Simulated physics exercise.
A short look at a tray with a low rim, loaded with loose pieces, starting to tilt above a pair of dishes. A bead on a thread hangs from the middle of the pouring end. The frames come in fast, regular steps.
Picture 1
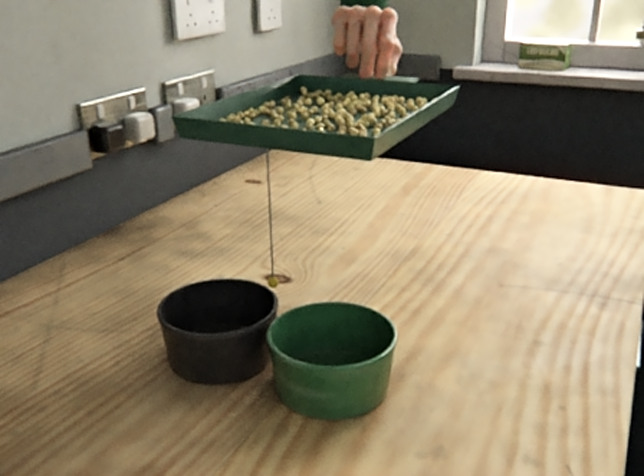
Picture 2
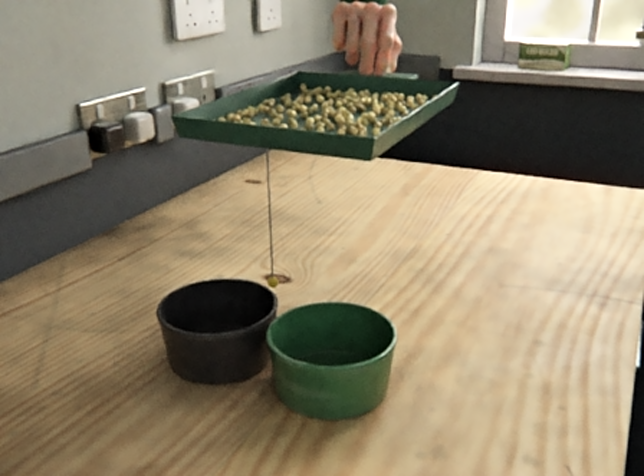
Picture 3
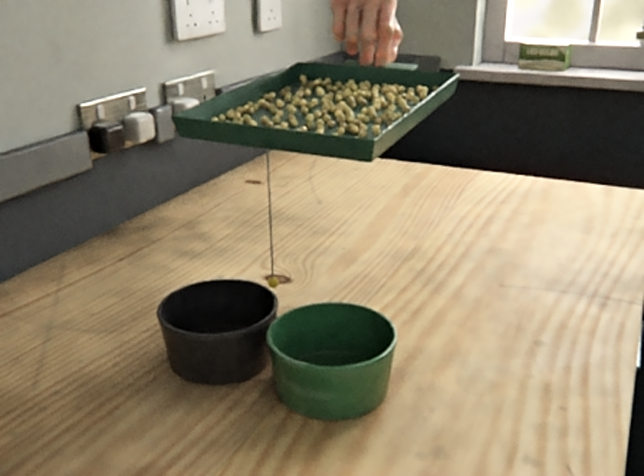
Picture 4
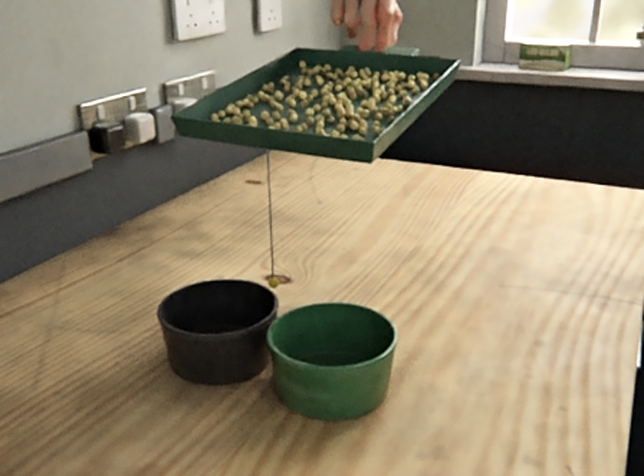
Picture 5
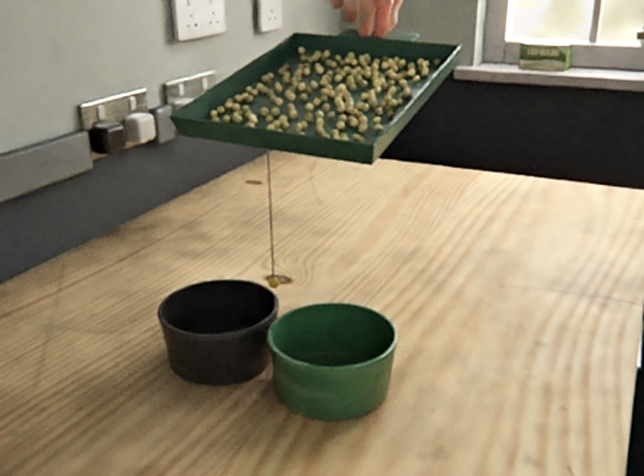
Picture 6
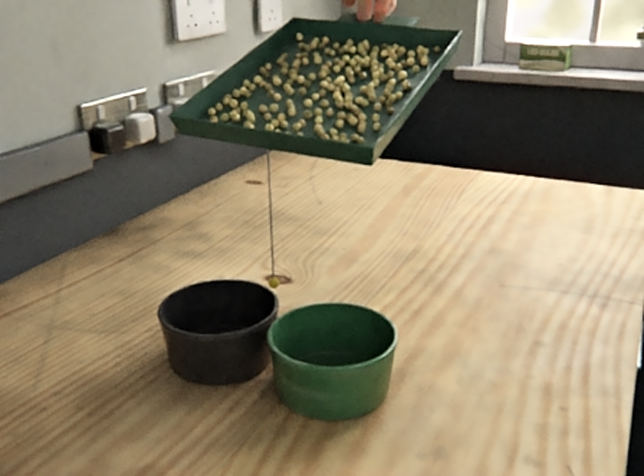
A hand raising the back of a green tray of soya beans, tilting it gradually steeper above black and green dishes.
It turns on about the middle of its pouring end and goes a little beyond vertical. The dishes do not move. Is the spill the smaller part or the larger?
The two hold over half of the load.
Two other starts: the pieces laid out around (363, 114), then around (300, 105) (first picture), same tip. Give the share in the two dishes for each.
Near 80 % and 80 %.
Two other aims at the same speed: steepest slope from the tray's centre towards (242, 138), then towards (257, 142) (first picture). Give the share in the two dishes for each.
About 50 and 70 per cent.
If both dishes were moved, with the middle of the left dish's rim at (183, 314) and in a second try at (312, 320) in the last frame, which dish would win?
First the right dish, then the left one.
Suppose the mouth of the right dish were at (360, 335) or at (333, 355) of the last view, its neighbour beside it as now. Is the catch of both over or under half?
First the larger part, then most of it.
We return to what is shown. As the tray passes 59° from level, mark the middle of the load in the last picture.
Close to (296, 133).
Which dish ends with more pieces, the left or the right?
The winner is the dish on the right.
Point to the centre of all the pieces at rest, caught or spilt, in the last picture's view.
Around (313, 378).
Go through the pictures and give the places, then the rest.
Corners of the pouring end (179, 115) and (371, 136), level; middle of the load (332, 116), soya beans; left dish (185, 353); right dish (304, 387); bead on its thread (273, 282), in the first frame.
Corners of the pouring end (178, 115) and (371, 136), level; middle of the load (332, 114), in the second frame.
Corners of the pouring end (178, 115) and (371, 138), tipped barely, lowest at the right corner; middle of the load (332, 109), in the third frame.
Corners of the pouring end (177, 115) and (370, 140), tipped a little, lowest at the right corner; middle of the load (332, 101), in the fourth frame.
Corners of the pouring end (177, 114) and (370, 142), tipped a little, lowest at the right corner; middle of the load (332, 94), in the fifth frame.
Corners of the pouring end (176, 114) and (370, 144), tipped clearly, lowest at the right corner; middle of the load (331, 87); left dish (186, 354); right dish (304, 387), in the sixth frame.
Just after the last frame, tray tipped steeply; almost all on the tray; just a few in the right dish; about a tenth in the air.
A moment on, tray tipped right over; the larger part on the tray; about a tenth in the right dish; just a few in the left dish; just a few outside both; about a tenth in the air.
Further on, tray tipped past a quarter turn; roughly two thirds in the right dish; roughly a quarter in the left dish; about a tenth outside both.
When it is over, tray tipped past a quarter turn; roughly two thirds in the right dish; roughly a quarter in the left dish; about a tenth outside both.
